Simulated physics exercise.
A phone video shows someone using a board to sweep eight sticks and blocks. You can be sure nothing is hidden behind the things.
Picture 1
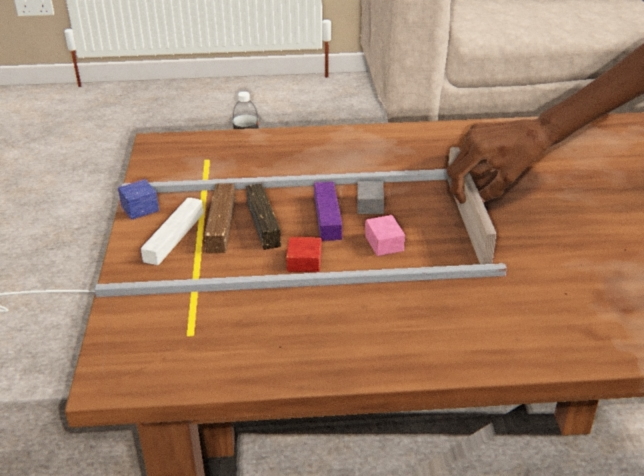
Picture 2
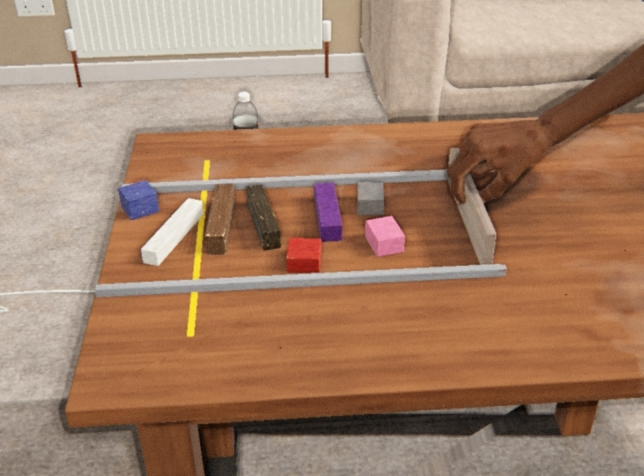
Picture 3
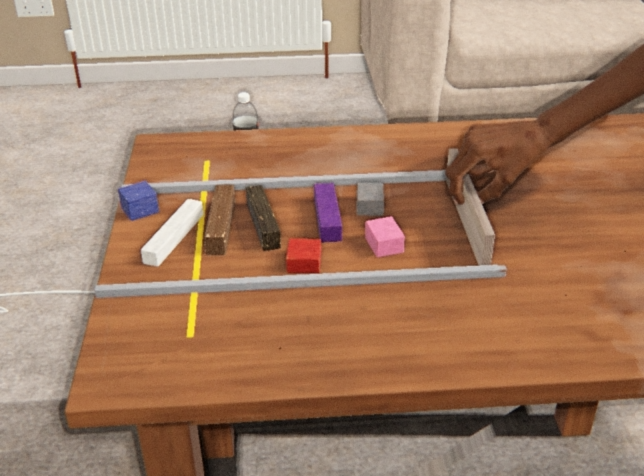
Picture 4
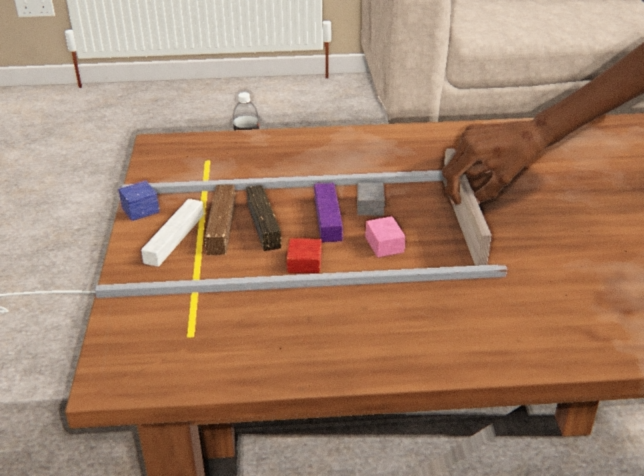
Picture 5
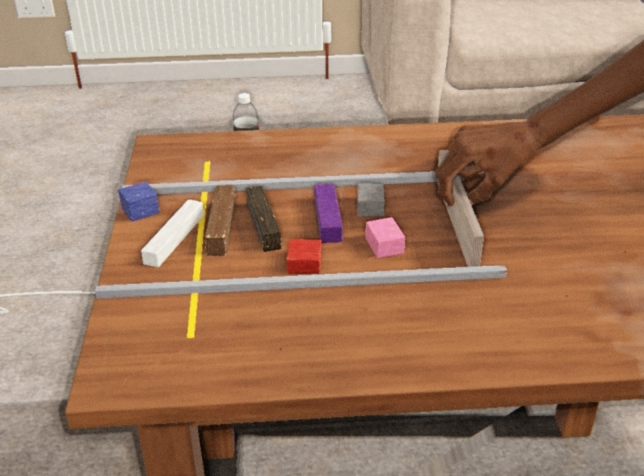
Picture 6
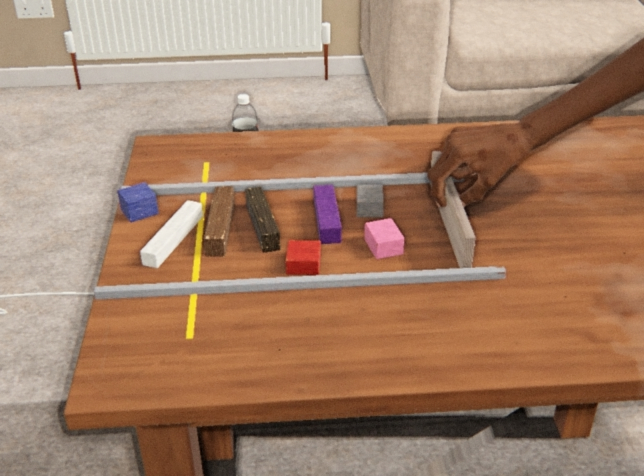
A hand reaches in from the right over a wooden table in a carpeted room, seen from above at an angle, with a radiator and pale sofa behind. Between two grey rails lie blue, white, brown, dark, purple, red, grey and pink blocks and bars, with yellow tape crossing at left. The hand slides an upright board slightly left; the blocks and camera stay still.
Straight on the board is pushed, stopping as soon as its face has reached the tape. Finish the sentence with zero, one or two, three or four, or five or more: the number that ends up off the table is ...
The number that ends up off the table is one or two.
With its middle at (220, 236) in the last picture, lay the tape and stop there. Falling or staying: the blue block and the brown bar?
The blue block is lost; the brown bar is kept.
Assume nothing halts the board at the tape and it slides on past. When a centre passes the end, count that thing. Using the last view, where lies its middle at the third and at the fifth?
(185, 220) and (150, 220).
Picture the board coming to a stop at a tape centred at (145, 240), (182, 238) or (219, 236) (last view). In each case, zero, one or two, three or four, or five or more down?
Taken in the order given: At least five, either three or four, either one or two.
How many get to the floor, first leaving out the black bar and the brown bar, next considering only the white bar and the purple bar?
The number fallen is 0, and in the other try 0.
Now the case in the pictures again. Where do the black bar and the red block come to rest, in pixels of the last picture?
The first ends close to (142, 223), the second close to (177, 272).
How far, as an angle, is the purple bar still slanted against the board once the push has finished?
The angle is some 0°.
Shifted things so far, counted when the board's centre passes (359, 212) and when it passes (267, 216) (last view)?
3 at one spot and 7 at the other.
Soon after, none off yet; blue block at rest near (138, 202); white bar at rest near (173, 233); brown bar at rest near (220, 220).
Then, none off yet; blue block moved a little near (124, 202); white bar moved a little near (144, 234); brown bar moved a little near (163, 223).
At rest, the number that fall off is one or two; fallen, white bar and blue block.
